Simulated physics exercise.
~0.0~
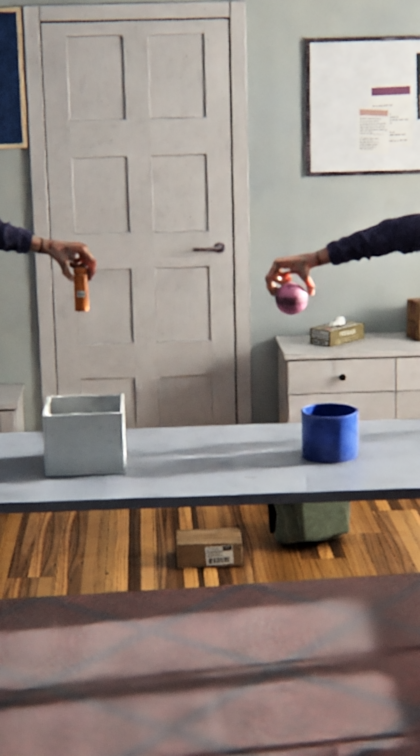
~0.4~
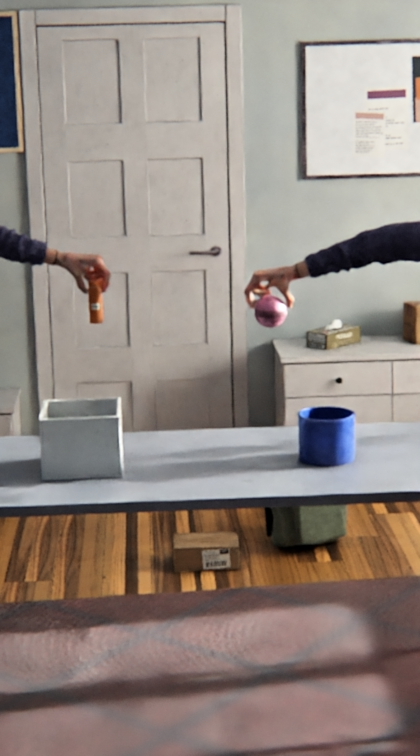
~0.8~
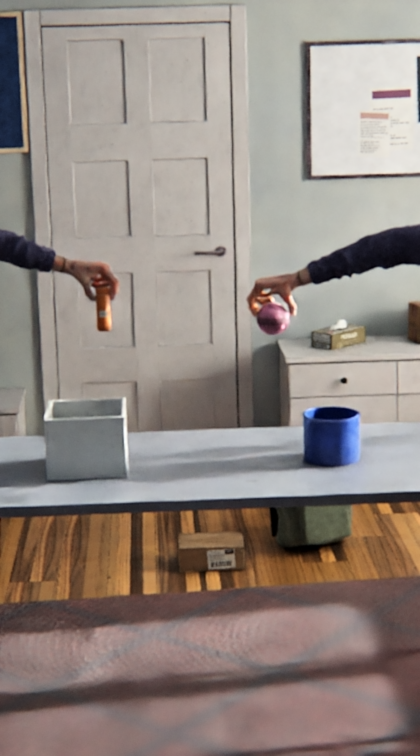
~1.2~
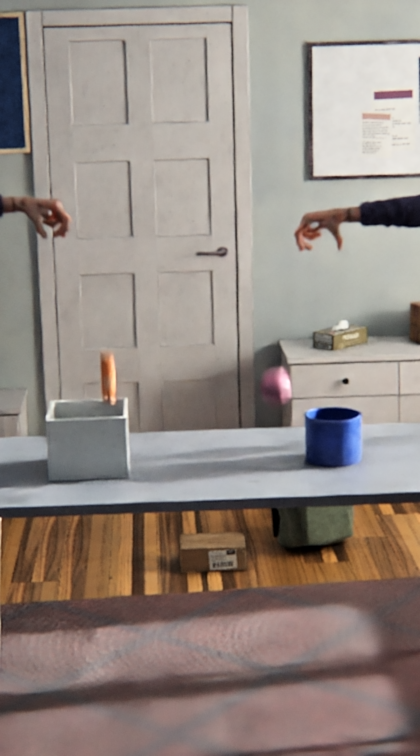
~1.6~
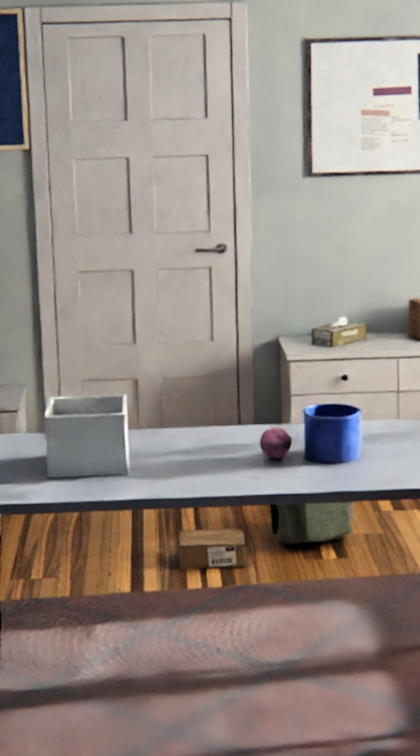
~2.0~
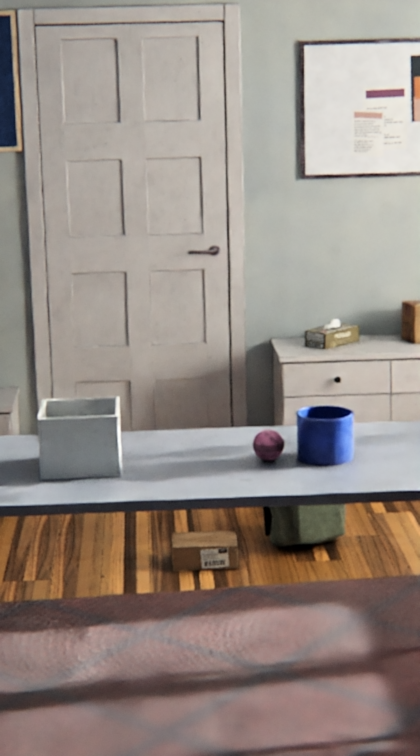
Two hands release an orange shaker into the left crate and a pink ball beside the blue bin.
